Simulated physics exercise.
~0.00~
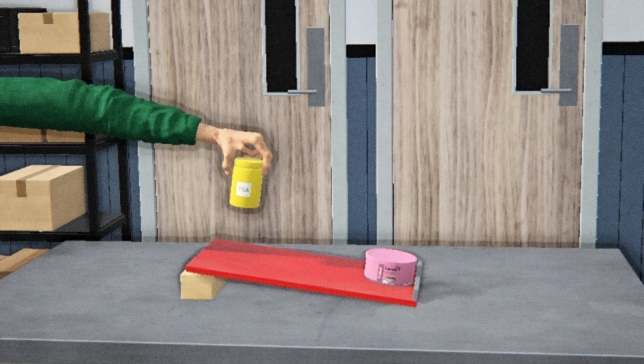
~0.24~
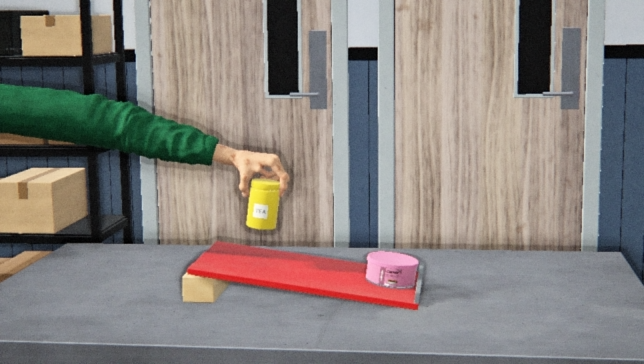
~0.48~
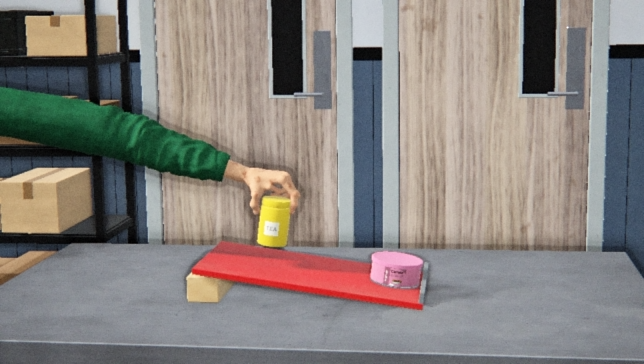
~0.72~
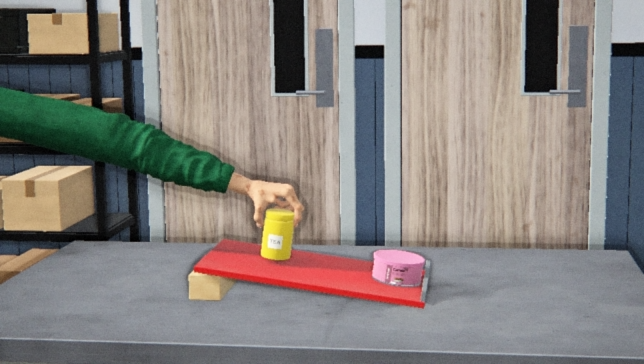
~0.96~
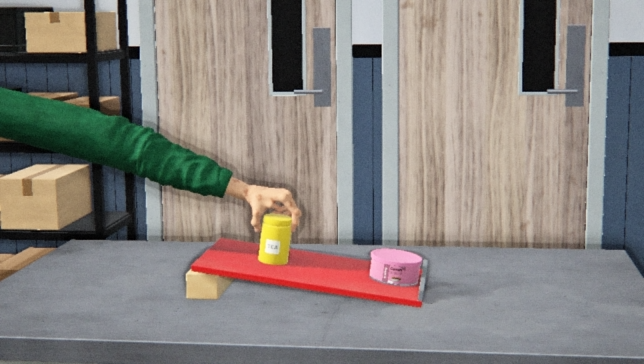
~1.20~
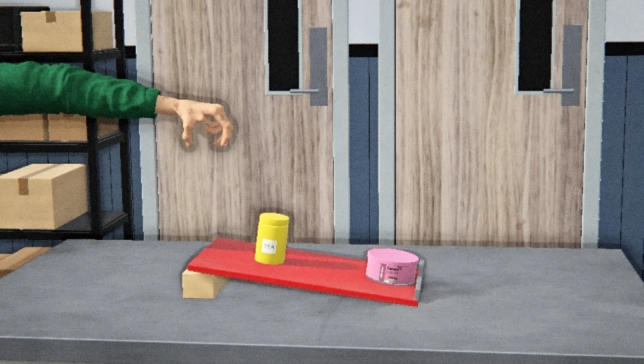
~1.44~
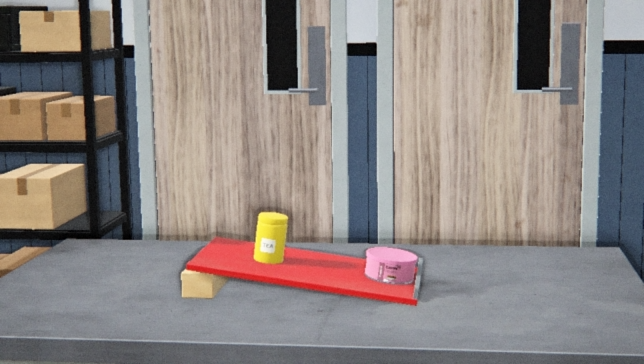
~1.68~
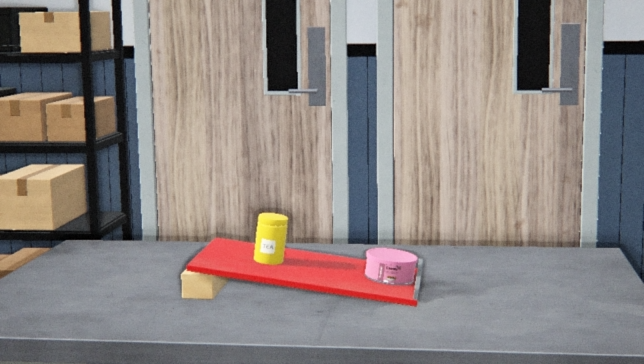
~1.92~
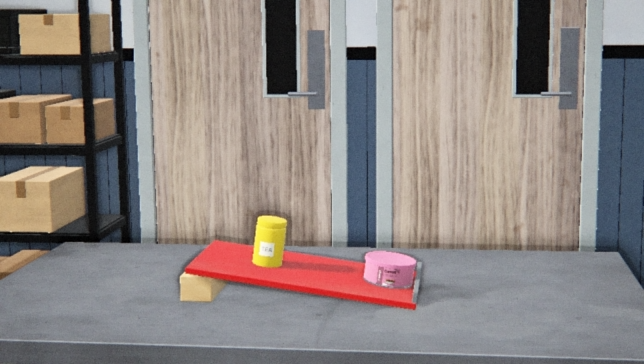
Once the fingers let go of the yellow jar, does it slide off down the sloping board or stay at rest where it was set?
The yellow jar stays at rest on the red board where the hand set it down.
